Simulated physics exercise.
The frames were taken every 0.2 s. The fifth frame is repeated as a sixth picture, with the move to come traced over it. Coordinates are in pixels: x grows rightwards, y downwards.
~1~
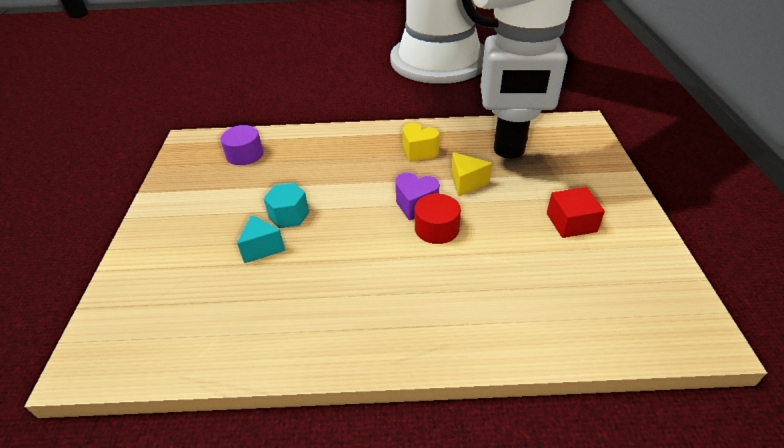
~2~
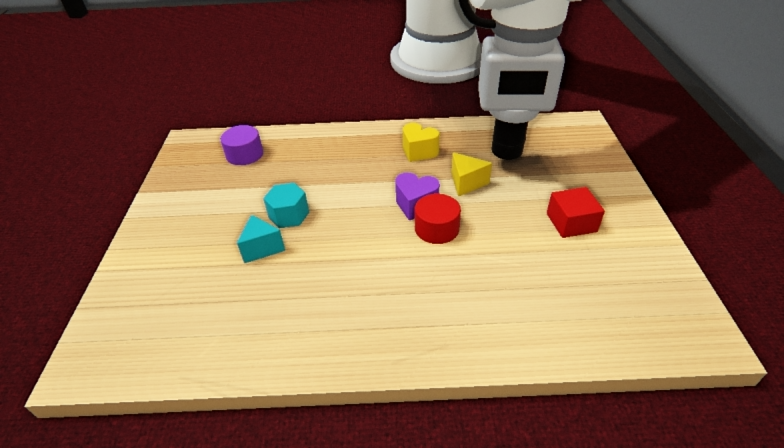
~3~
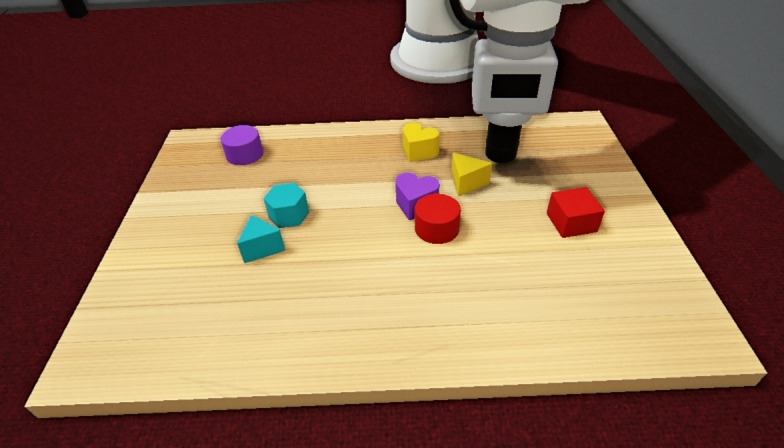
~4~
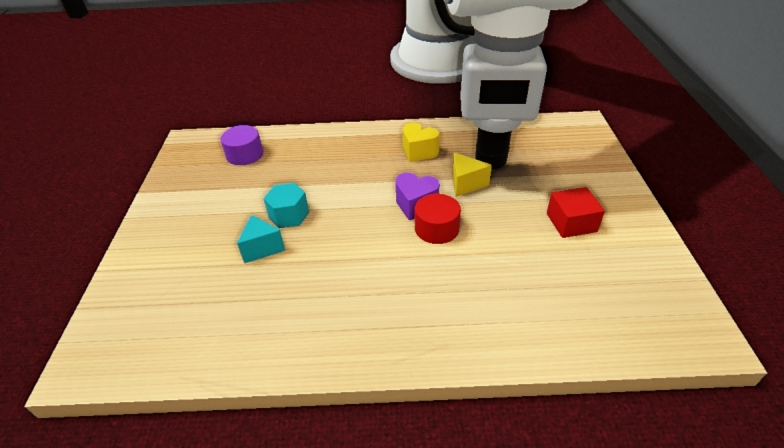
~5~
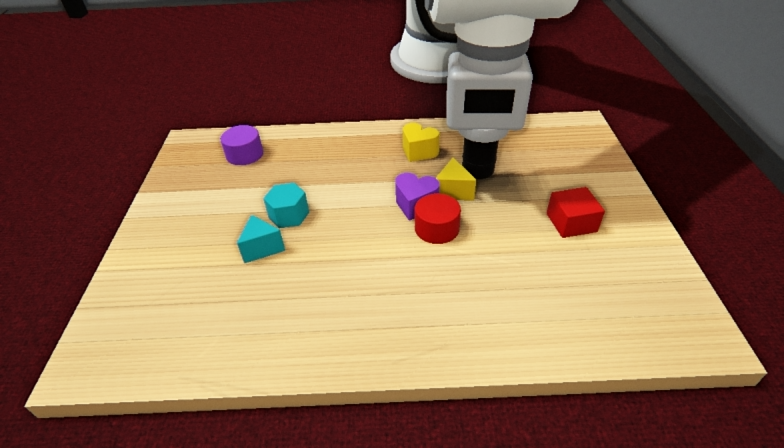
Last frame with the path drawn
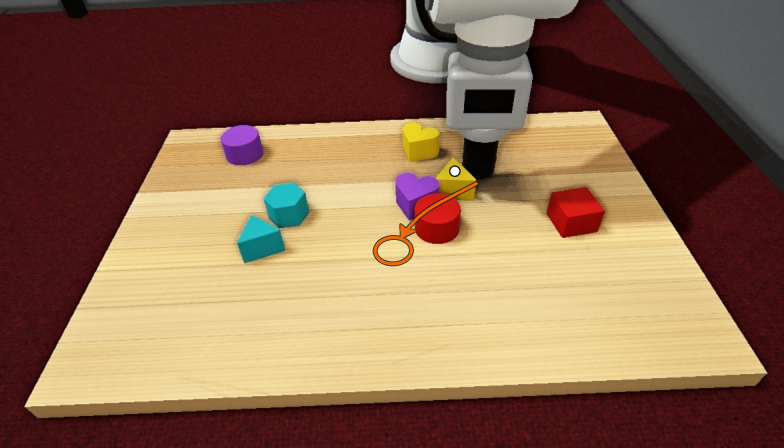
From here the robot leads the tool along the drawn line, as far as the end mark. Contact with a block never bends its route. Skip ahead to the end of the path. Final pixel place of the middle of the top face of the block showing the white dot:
Somewhere near (360, 229).
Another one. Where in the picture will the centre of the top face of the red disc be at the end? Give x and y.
My best guess is (432, 243).
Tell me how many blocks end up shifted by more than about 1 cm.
It moves three or more blocks.
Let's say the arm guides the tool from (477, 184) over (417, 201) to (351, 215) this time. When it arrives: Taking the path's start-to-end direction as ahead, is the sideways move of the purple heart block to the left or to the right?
Displaced left.
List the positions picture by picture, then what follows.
In the first frame, tool tip (509, 151); block tops, purple heart block (416, 184); yellow heart block (419, 132); red disc (438, 207); yellow triangle (468, 163).
In the second frame, tool (507, 152); blocks unchanged.
In the third frame, tool (501, 155); blocks unchanged.
In the fourth frame, tool (491, 161); blocks unchanged.
In the fifth frame, tool (478, 170); purple heart block (416, 184); yellow heart block (419, 132); red disc (438, 207); yellow triangle (455, 171).
Path on the board, from (477, 184) by way of (428, 210) to (393, 250); the dot is on the yellow triangle.
The first path, step by step. One third of the way, tool (444, 187); purple heart block (380, 197), turned 40° clockwise; red disc (436, 212); yellow triangle (419, 190), turned 15° anticlockwise.
Two thirds of the way, tool (414, 208); purple heart block (357, 204), turned 95° clockwise; red disc (430, 227); yellow triangle (387, 210).
At the end, tool (393, 237); purple heart block (352, 205), turned 110° clockwise; yellow heart block in place; red disc (432, 243); yellow triangle (360, 229), turned 35° clockwise.
